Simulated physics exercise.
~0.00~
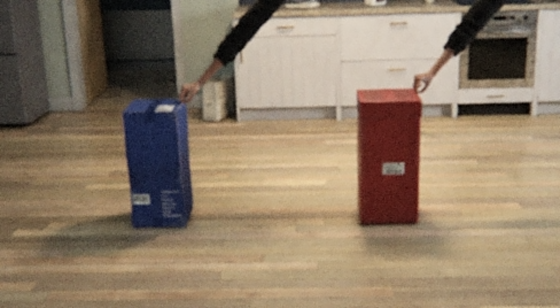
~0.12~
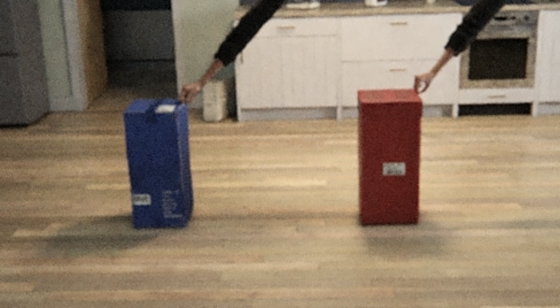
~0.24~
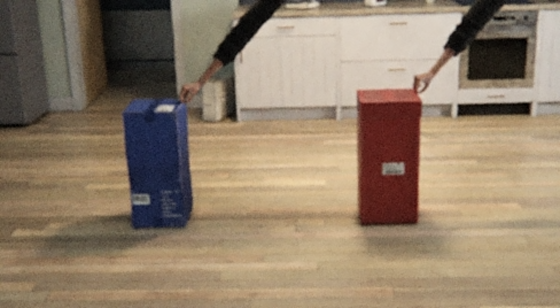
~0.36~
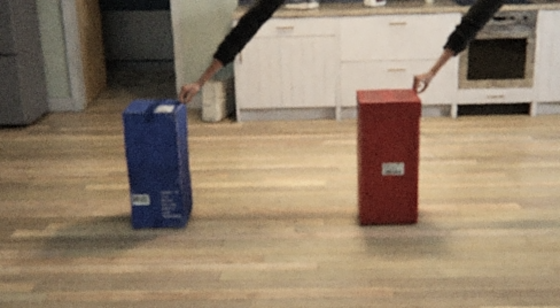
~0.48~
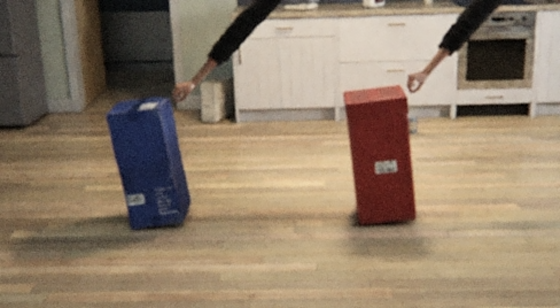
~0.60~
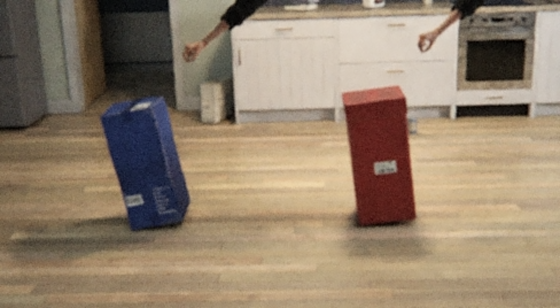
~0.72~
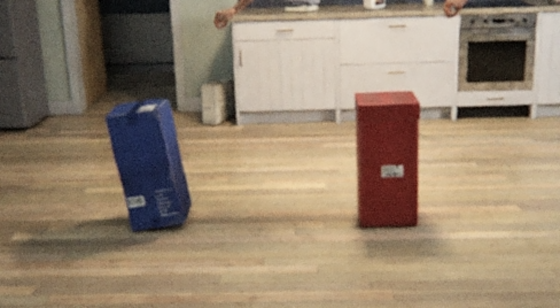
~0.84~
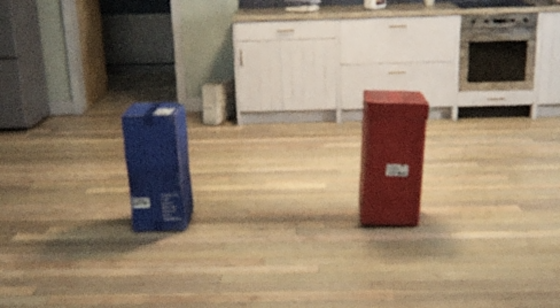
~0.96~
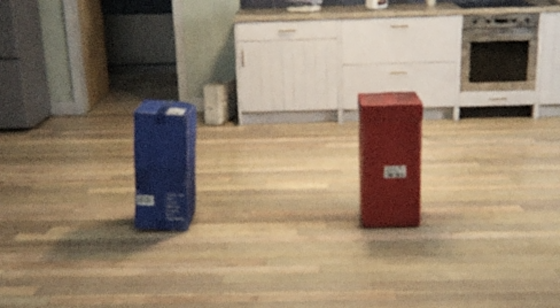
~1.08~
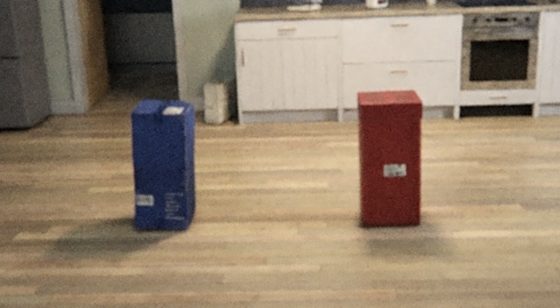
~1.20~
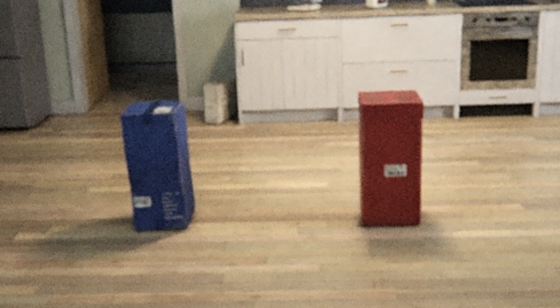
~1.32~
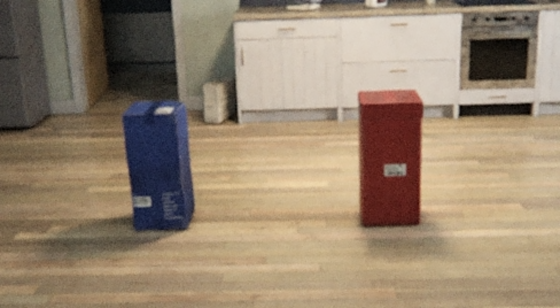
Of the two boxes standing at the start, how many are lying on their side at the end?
None of them are lying down, as both the blue box and the red box are standing upright at the end.
Two tall boxes, a blue one on the left and a red one on the right, stand on a pale wooden floor, seen from the front by a slightly swaying camera with white kitchen cabinets and an oven behind. An arm reaches down to the top of each box. Both boxes tip a little to the left, and the hands let go and draw back out of view. The red box rocks back upright first, while the blue one stays tilted a moment longer before swinging back to the right. After a slight wobble, both stand upright on their bases.
